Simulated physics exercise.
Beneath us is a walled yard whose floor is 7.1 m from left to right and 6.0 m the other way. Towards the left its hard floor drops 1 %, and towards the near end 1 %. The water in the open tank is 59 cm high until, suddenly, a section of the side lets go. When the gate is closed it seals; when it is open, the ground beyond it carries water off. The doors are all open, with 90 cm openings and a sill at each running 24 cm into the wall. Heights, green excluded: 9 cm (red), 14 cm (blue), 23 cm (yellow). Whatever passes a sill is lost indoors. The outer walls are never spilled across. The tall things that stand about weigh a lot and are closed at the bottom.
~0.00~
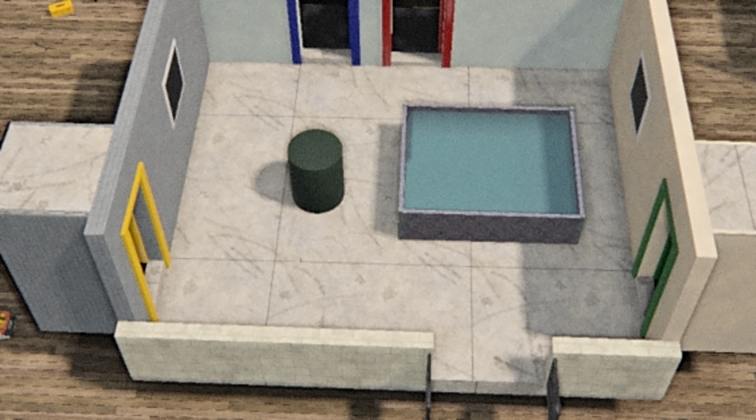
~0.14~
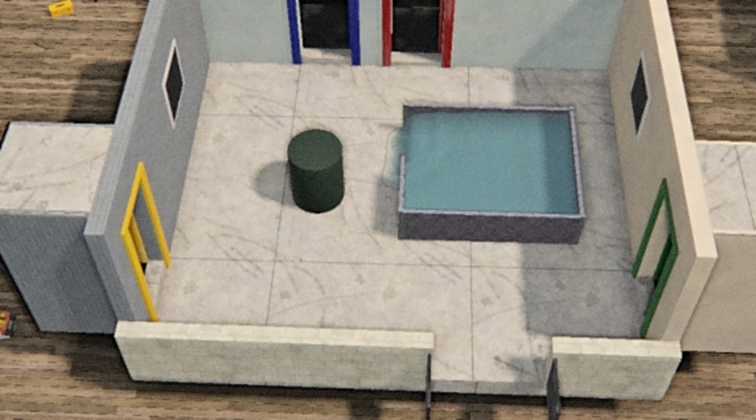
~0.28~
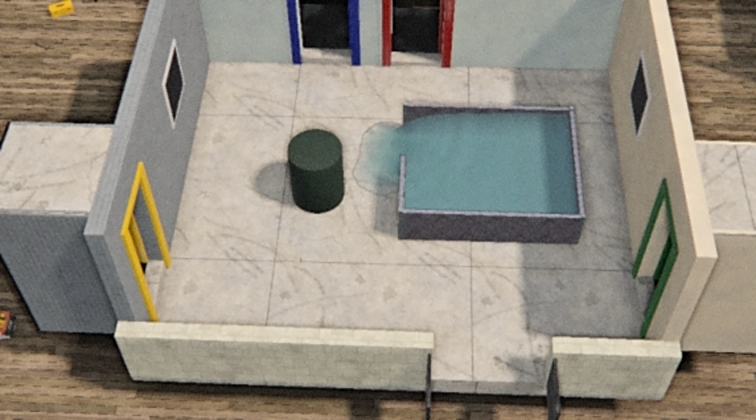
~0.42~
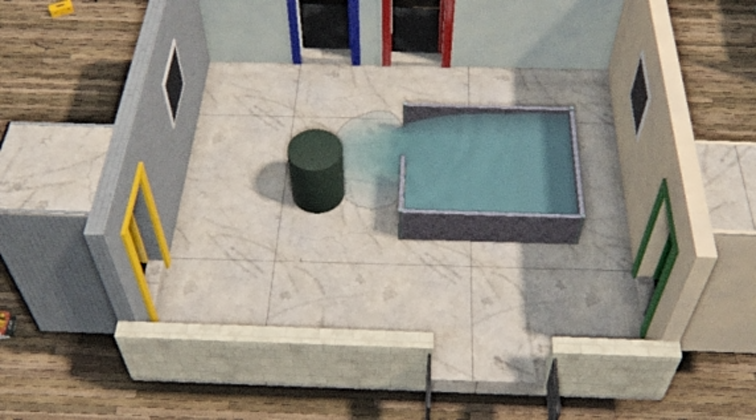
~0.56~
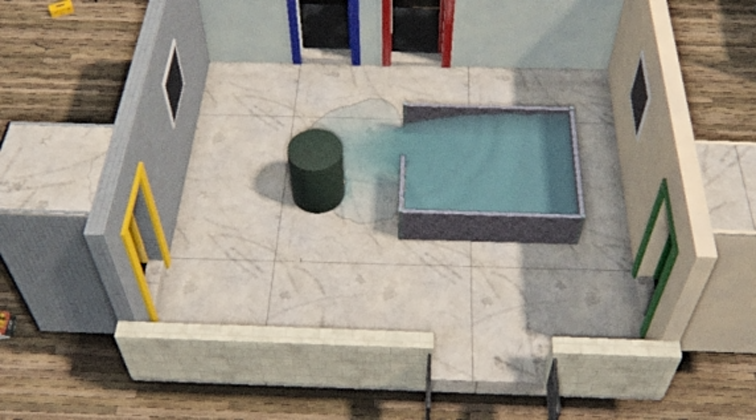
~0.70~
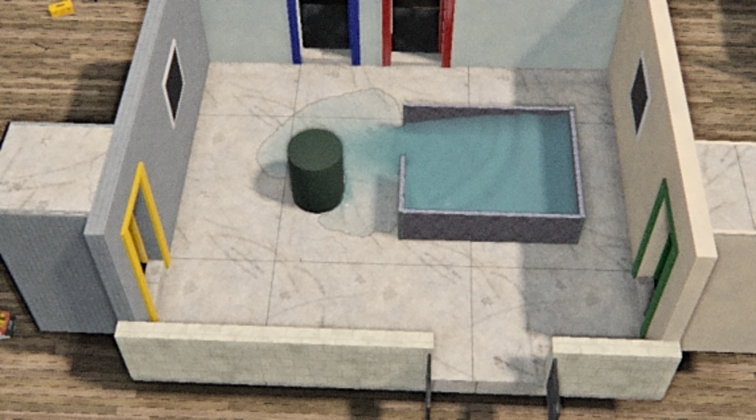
Water poured out through a gap in the left side of a bluish pool in a tiled, walled yard, spreading in a thin sheet across the floor and around a dark green cylinder.
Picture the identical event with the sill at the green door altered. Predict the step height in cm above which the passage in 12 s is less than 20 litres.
About 6.5 cm of height.
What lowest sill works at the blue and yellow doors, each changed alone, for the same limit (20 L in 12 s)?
Close to 13.5 cm (blue) and close to 13.5 cm (yellow).
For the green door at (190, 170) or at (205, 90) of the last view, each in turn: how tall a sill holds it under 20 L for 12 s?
You'd want about 22 cm there first, then about 29 cm.
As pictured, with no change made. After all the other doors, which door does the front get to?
It is the green one.
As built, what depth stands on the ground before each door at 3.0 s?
At the red door the depth is 1 cm, at blue 12 cm, at green 0 cm and at yellow 4 cm.
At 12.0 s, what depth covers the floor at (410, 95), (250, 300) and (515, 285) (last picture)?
3, 9 and 6 cm, respectively.
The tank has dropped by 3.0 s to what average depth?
Mean depth: Approx. 33 cm.
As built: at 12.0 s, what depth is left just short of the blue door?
8.5 cm.
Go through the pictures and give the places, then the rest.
In the first frame, the open tank at (489, 161) is whole and still, 59 cm deep; the green door at (654, 266) is dry.
In the second frame, water pours out at (405, 150) and has run 0.3 m, to (388, 182); about 5 cm deep outside, 59 cm at the back.
In the third frame, the front is at (359, 175), 0.7 m from the gap at (405, 151); 0.8 m2 of floor is wet, 59 cm left at the back.
In the fourth frame, water pours out at (405, 151) and has run 1.2 m, to a hidden place; about 7 cm deep outside, 59 cm at the back.
In the fifth frame, water pours out at (405, 151) and has run 1.8 m, to a hidden place; about 7 cm deep outside, 59 cm at the back.
In the sixth frame, the front is at (264, 153), 2.4 m from the gap at (405, 151); 3.7 m2 of floor is wet, 59 cm left at the back; the green door at (654, 266), 4.5 m from the gap, is still 4.1 m from the nearest water.
After 1.4 s water covers 25 % of the floor, deepest (37 cm) near (397, 151); it has not reached the green door.
After 3.0 s water covers 40 % of the floor, deepest (38 cm) near (209, 123); it has not reached the green door.
After 12.0 s water covers 100 % of the floor, deepest (16 cm) near (150, 355); 11 cm at the green door, 4 litres in over its 9 cm sill.
At the green door as built, the water arrived by 8.7 s and peaked near 11 cm at 12.0 s.
With a sill of 6 cm, 24 litres would have come in within the 12 s; with 7 cm, 15 litres. So under 20 litres takes about 6.5 cm.
